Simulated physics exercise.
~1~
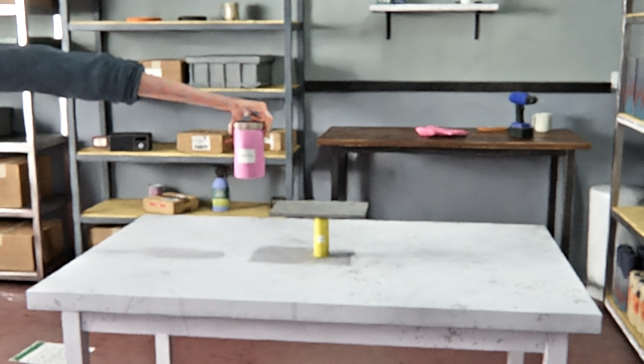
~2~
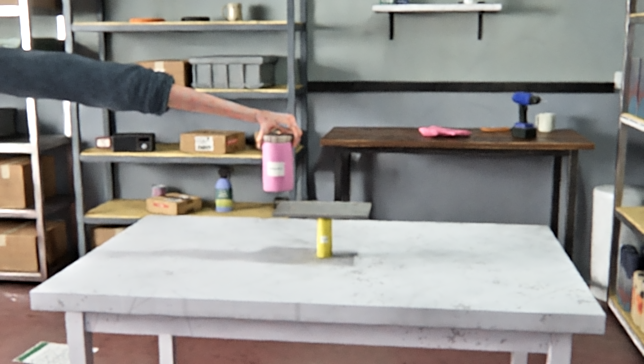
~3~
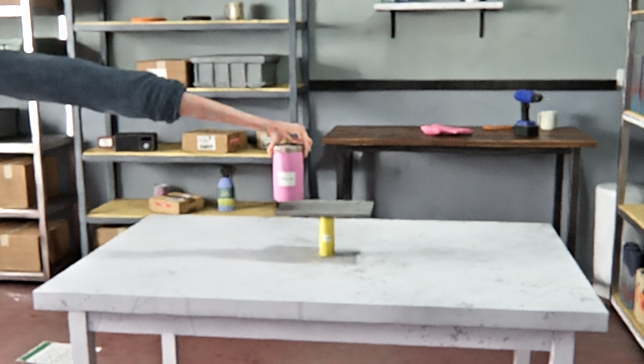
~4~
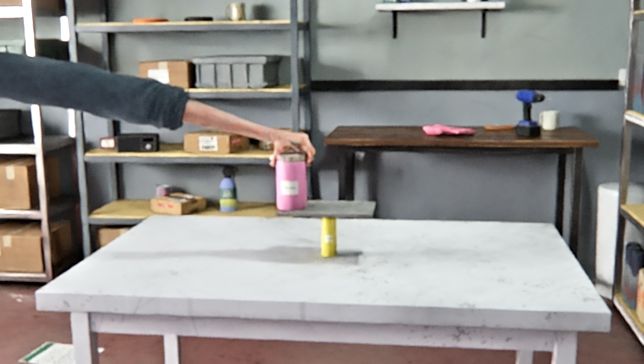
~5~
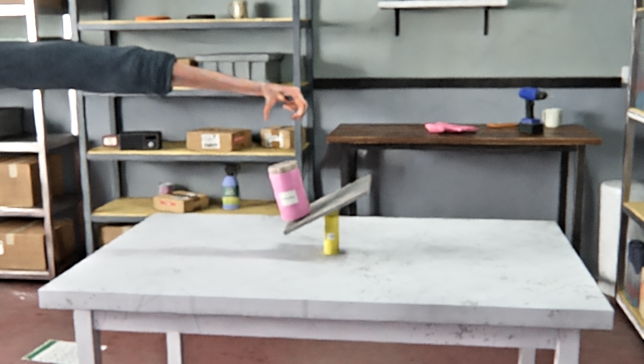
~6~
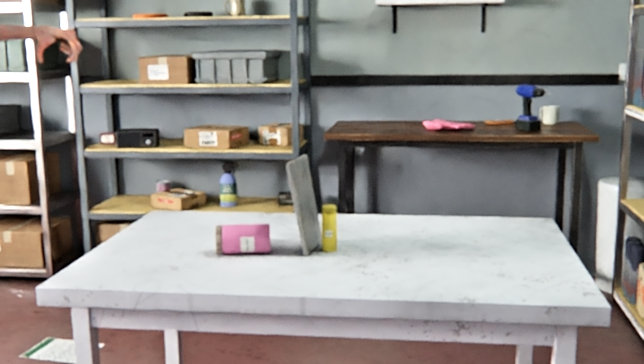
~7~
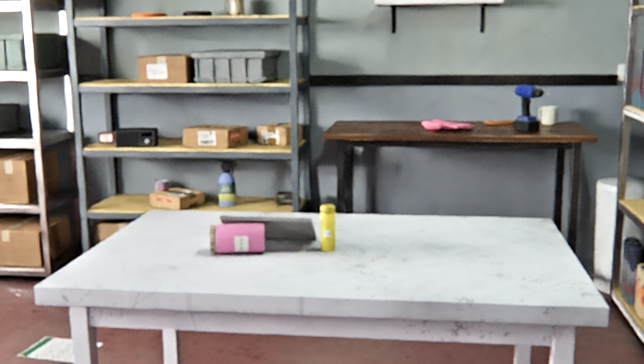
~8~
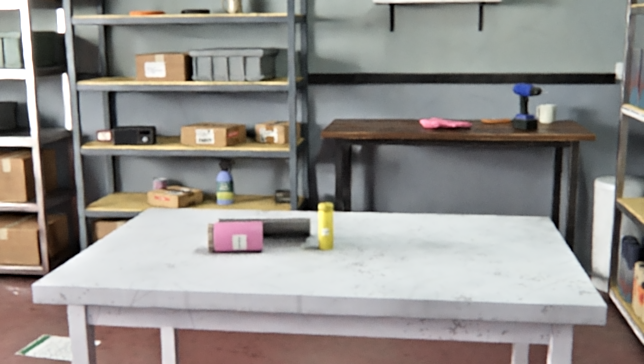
A pink jar hangs from a hand reaching in from the left over a pale table in a workshop, seen from the front by a slightly swaying camera. On the table a grey board balances across an upright yellow shaker, with shelves of boxes behind and a blue drill on a dark bench to the right. The hand moves the jar right and lowers it onto the board's left end, then lets go and draws back. The board tilts down to the left and the jar leans, then drops onto its side. The board swings up on edge beside the shaker, then falls leftward. Jar and board end lying on the table, the shaker still standing.
